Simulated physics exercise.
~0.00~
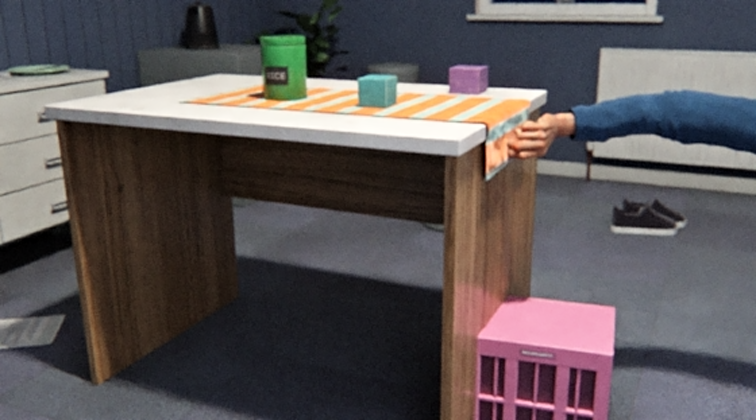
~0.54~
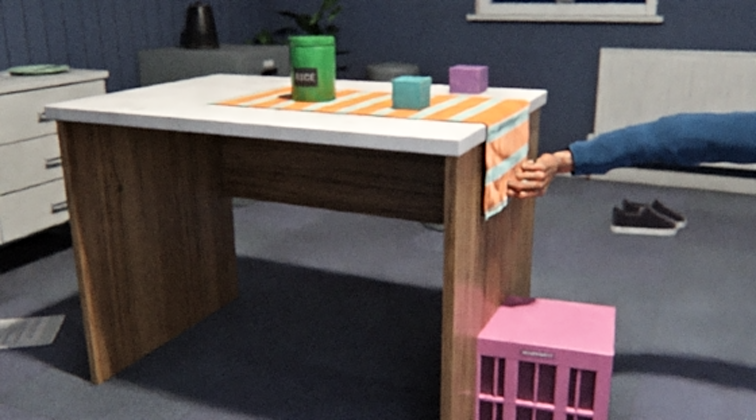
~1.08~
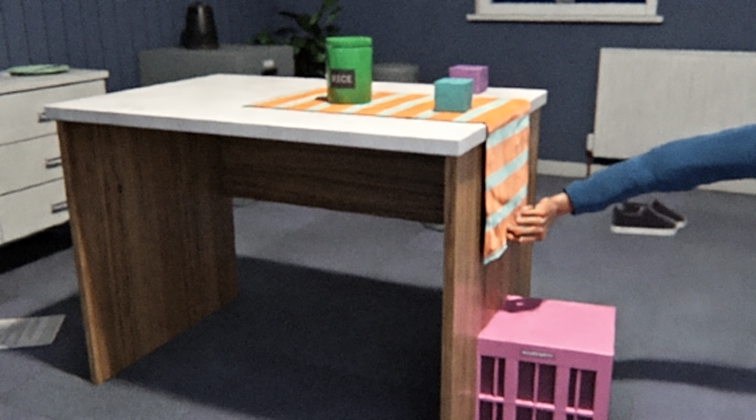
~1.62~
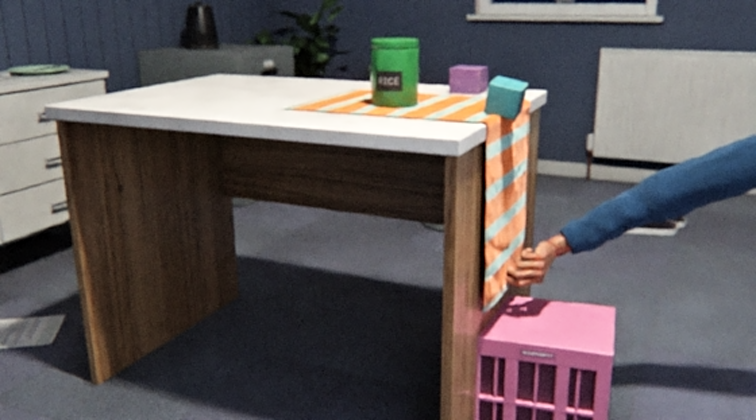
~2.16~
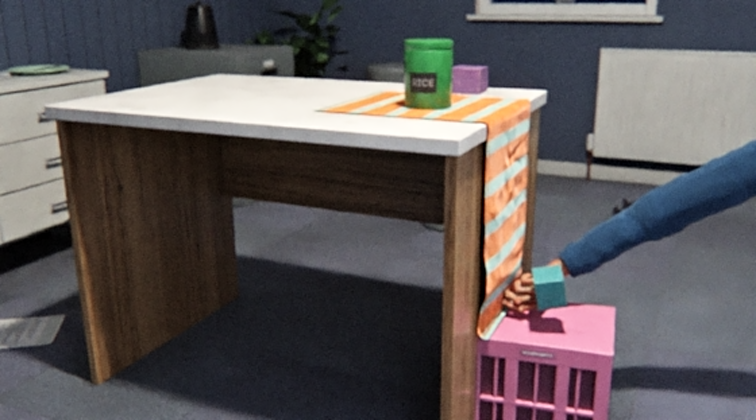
A blue-sleeved arm reaches in from the right and tugs at the hanging end of an orange tea towel striped with pale blue, which lies across a white-topped wooden table in a dark blue room, seen from a still viewpoint. A green canister and a turquoise block ride on the cloth, with a purple block behind and a pink crate below. As the hand draws the towel down, canister and turquoise block slide right. The turquoise block tips at the edge and drops beside the hand. The hem ends at the crate, while the canister stands upright near the unmoved purple block.
